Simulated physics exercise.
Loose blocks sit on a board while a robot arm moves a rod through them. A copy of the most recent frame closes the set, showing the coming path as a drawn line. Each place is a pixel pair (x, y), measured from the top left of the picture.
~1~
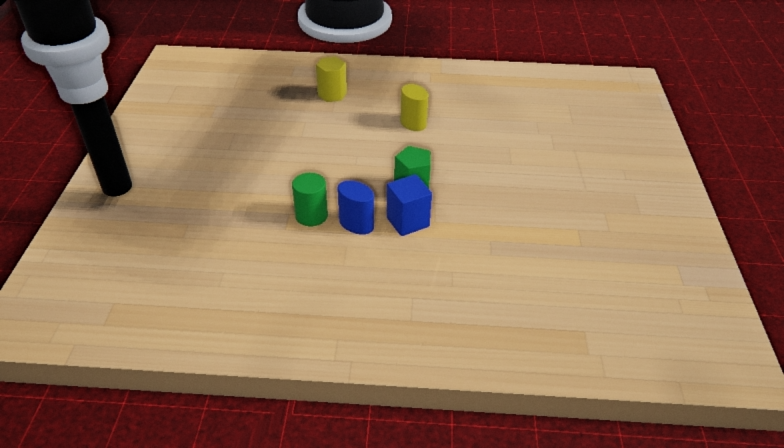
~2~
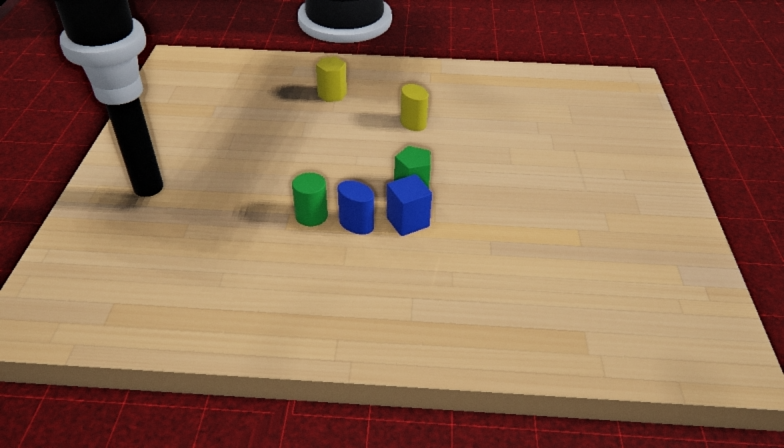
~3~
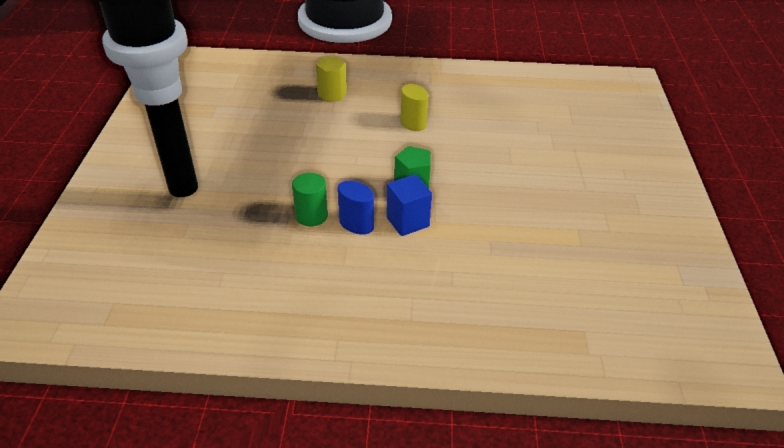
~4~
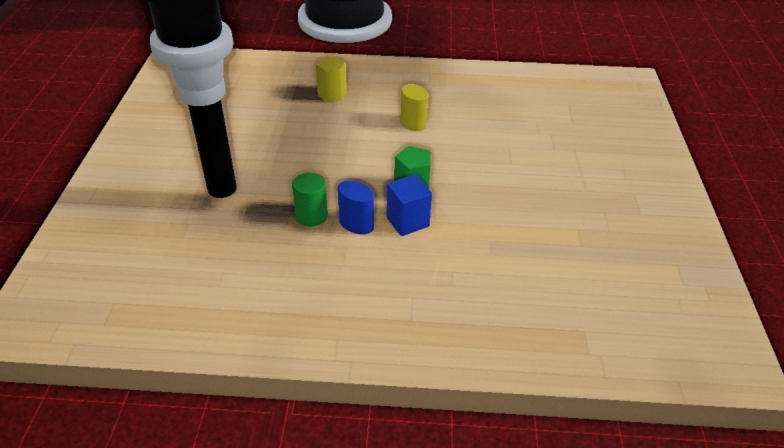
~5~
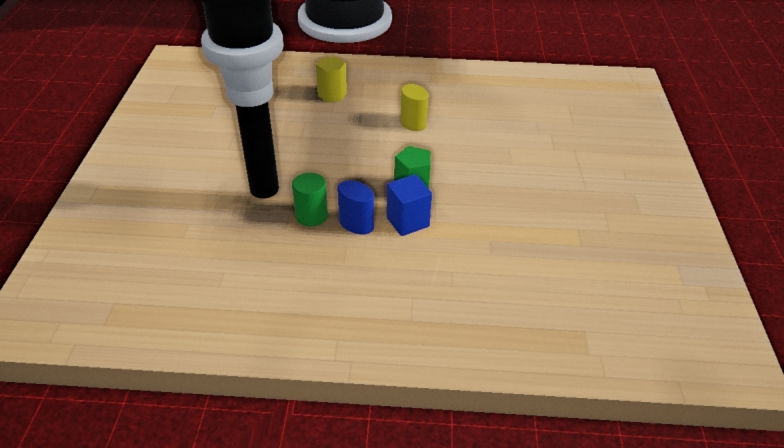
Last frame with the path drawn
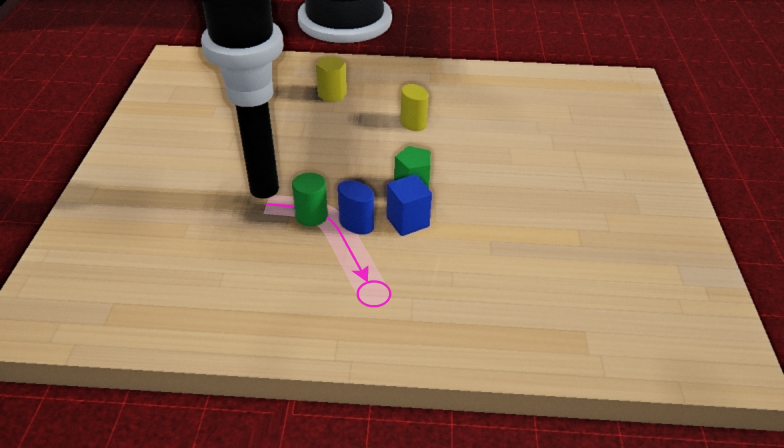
A robot arm sliding a black rod rightward across a wooden board toward green and blue blocks, none of the blocks moving.
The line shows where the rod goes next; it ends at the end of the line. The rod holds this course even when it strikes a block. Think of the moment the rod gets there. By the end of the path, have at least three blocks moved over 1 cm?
I believe not.
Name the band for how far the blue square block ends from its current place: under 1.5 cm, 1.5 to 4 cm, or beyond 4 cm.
My answer is that it shifts under 1.5 cm.
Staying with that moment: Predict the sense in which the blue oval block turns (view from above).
Looking down on the board, it turns counter-clockwise.
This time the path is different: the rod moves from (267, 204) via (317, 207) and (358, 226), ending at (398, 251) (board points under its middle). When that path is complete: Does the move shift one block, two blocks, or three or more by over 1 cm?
2 blocks.
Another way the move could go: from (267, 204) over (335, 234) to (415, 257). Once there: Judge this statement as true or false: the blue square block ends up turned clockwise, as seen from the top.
The statement is correct.
The line goes from (267, 204) through (322, 214) and (350, 250) to (374, 294).
The first path, step by step. One third of the way, rod at (321, 200); green circle at (344, 195); blue oval block at (381, 198).
Two thirds of the way, rod at (349, 236); green circle at (380, 227); blue oval block at (414, 214), turned 50° anticlockwise; blue square block at (416, 188), turned 20° anticlockwise.
At the end, rod at (374, 279); green circle at (403, 244); blue oval block at (414, 214), turned 50° anticlockwise; blue square block at (416, 188), turned 20° anticlockwise.
